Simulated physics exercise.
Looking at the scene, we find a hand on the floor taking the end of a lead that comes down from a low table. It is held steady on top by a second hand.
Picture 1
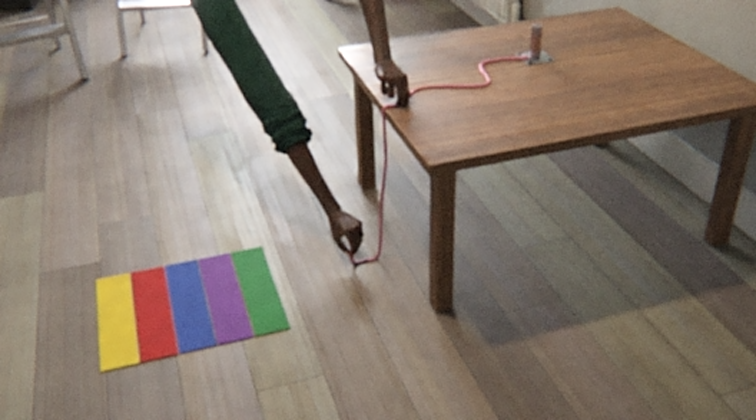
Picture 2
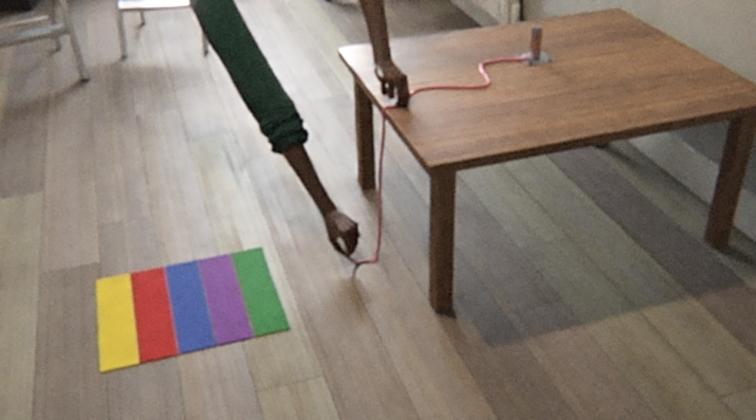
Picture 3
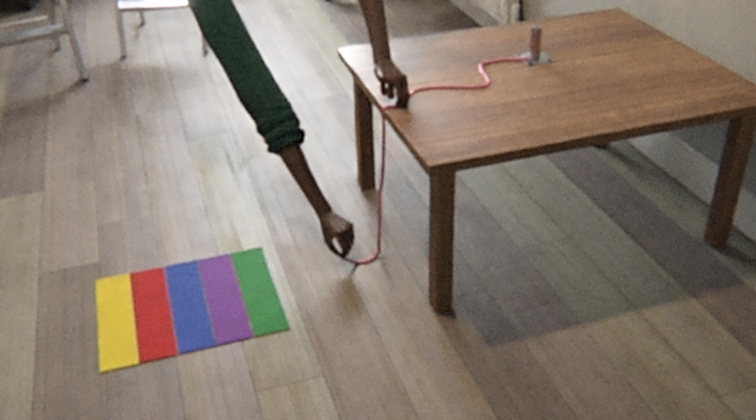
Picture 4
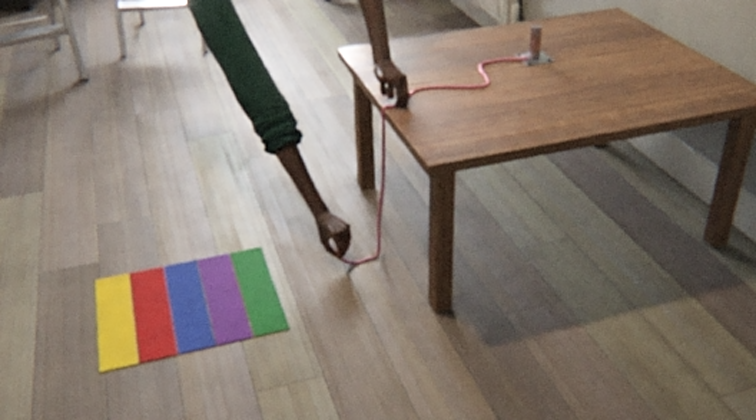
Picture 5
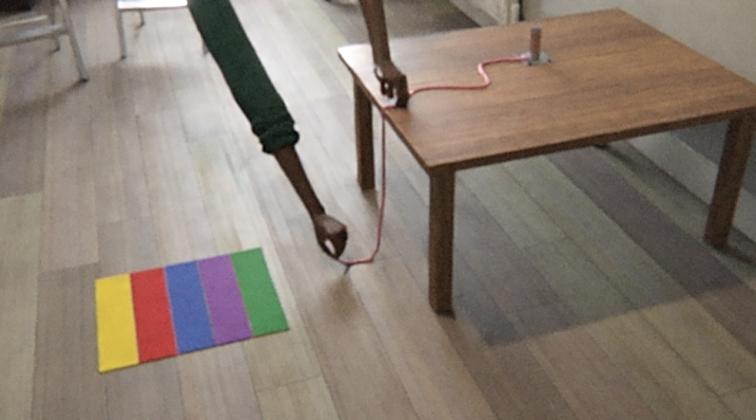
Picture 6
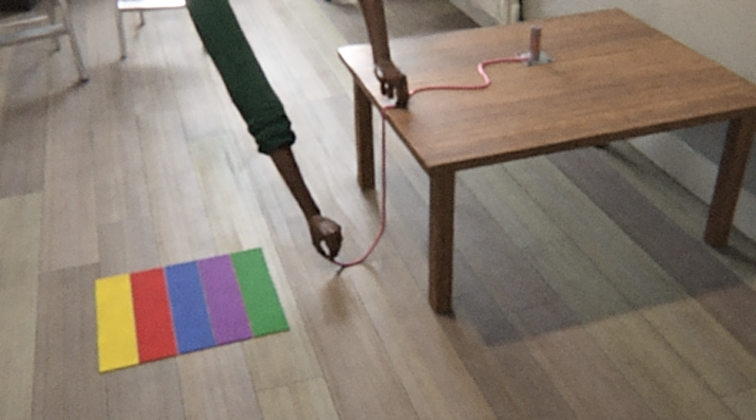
A dark-sleeved green arm reaches down to a wooden floor, seen from above at an angle, while another hand rests at the near left edge of a low brown table. A red lead runs from a small upright object on the tabletop down past that edge, and a mat striped yellow, red, blue, purple and green lies at left. The lower hand draws the lead's end slightly leftward along the floor, while the view stays still.
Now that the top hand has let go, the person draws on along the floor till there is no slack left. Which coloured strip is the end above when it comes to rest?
The blue one.
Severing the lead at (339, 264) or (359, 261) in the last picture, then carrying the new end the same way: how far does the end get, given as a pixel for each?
(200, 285) and (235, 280).
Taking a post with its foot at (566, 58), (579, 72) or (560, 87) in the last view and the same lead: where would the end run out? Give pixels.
In order, it comes out close to (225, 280), (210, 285) and (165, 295).
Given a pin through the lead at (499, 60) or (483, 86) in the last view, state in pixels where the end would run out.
Taking the tries in turn, you get (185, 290) and then (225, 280).
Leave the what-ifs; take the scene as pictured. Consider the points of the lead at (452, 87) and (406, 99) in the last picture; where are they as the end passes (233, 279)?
At (418, 93), then (377, 120).
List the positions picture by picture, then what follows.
In the first picture, end (350, 253); green (268, 316); purple (232, 324); blue (195, 332); red (157, 340); yellow (119, 349).
In the second picture, end (346, 255); lead through (496, 61) (489, 83) (422, 89) (384, 121) (380, 182) (379, 241).
In the third picture, end (341, 256).
In the fourth picture, end (338, 256); lead through (496, 61) (488, 83) (421, 89) (383, 121) (383, 182) (379, 241).
In the fifth picture, end (334, 257).
In the sixth picture, end (329, 258); lead through (496, 61) (488, 83) (421, 89) (384, 121) (384, 181) (377, 241).
Soon after, end near (233, 279); over purple.
After that, end near (201, 285); over blue.
At the stop, end near (182, 289); over blue. It gets as far as the blue strip.
